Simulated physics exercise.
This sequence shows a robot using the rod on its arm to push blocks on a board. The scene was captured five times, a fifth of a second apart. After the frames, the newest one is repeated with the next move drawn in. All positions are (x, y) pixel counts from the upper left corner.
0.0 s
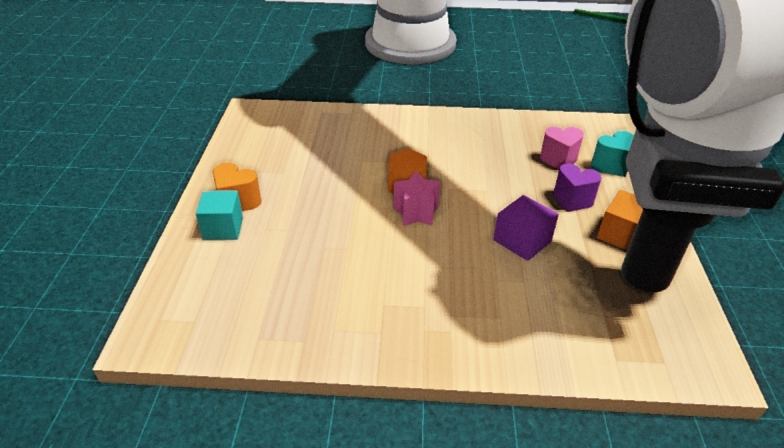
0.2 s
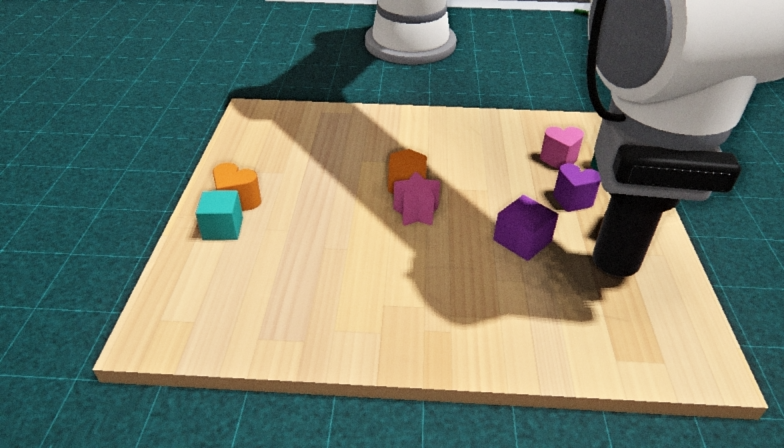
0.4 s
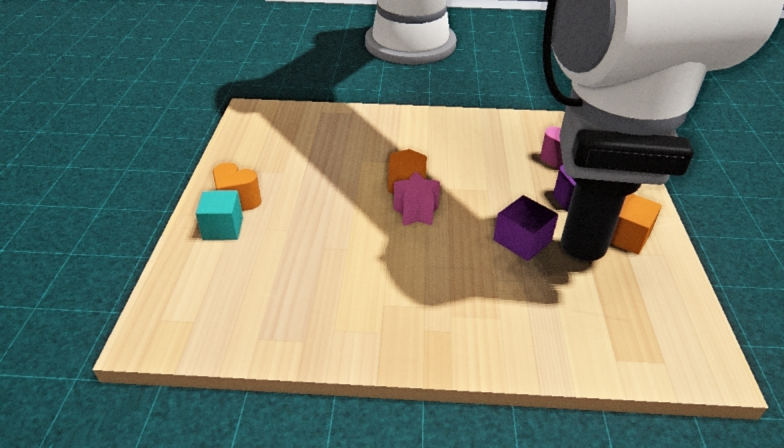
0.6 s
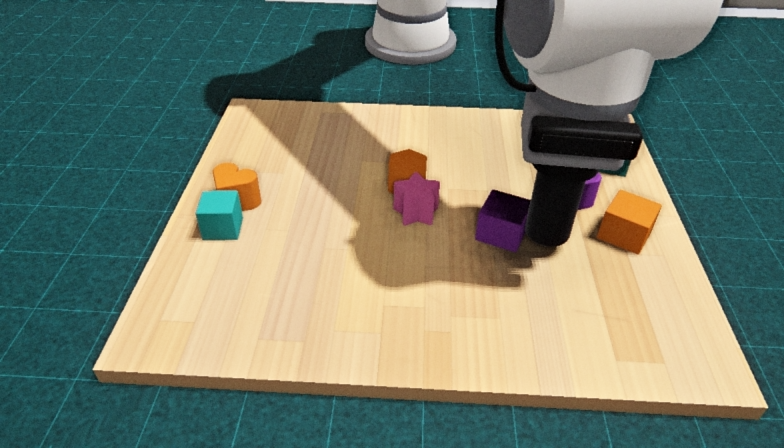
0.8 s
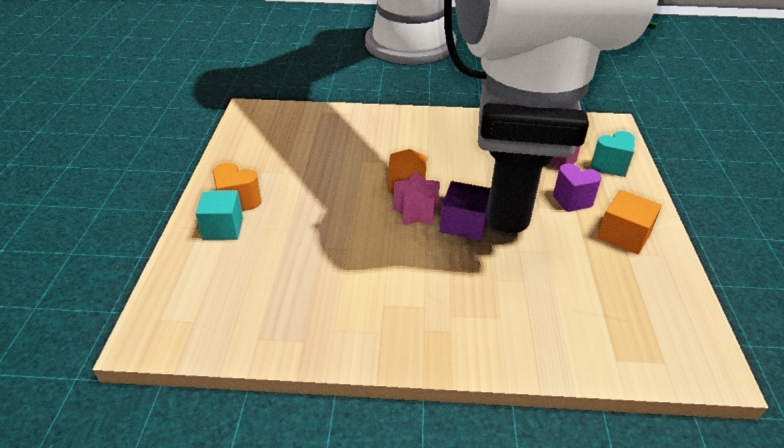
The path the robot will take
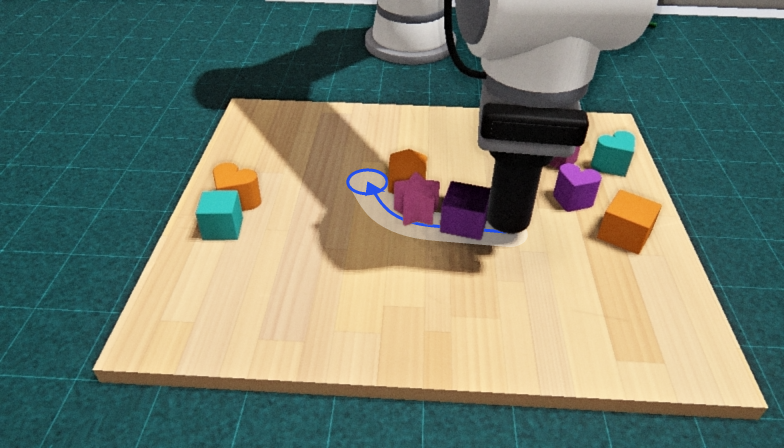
On a wooden board scattered with colourful blocks, a robot arm moved its black rod left from the right side, met the dark purple block, and pushed it left toward the pink star block.
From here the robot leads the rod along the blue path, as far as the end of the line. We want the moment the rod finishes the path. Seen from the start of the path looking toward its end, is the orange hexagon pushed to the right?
Yes
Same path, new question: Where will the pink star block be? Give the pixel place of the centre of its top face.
Put as a pixel place, it's (287, 156).
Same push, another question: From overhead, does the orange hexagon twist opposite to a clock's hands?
Answer: No.
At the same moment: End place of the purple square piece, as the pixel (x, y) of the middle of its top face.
My estimate: (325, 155).
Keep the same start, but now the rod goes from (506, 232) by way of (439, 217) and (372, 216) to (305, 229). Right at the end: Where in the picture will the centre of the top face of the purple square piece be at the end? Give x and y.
Final place: (299, 174).
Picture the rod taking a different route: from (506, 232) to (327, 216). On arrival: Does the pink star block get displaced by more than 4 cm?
Yes, that is how it ends up.
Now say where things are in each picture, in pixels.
In the first frame, lower end of the rod at (645, 277), tops of blocks, orange hexagon at (408, 160), pink star block at (418, 185), purple square piece at (529, 213), purple heart block at (580, 174).
In the second frame, rod at (616, 262), blocks as before.
In the third frame, rod at (583, 247), blocks as before.
In the fourth frame, rod at (547, 233), purple square piece at (507, 206).
In the fifth frame, rod at (508, 221), orange hexagon at (408, 160), pink star block at (418, 185), purple square piece at (467, 196), purple heart block at (580, 174).
The drawn path runs from (506, 232) over (446, 227) and (392, 213) to (367, 182).
The first path, step by step. One third of the way, rod at (447, 216); orange hexagon at (402, 157), turned 25° clockwise; pink star block at (370, 177); purple square piece at (408, 189).
Two thirds of the way, rod at (391, 201); orange hexagon at (402, 157), turned 25° clockwise; pink star block at (320, 162), turned 15° clockwise; purple square piece at (353, 174), turned 15° clockwise.
At the end, rod at (367, 171); orange hexagon at (402, 146), turned 85° clockwise; pink star block at (287, 156), turned 20° anticlockwise; purple square piece at (327, 155), turned 20° anticlockwise; purple heart block not moved.
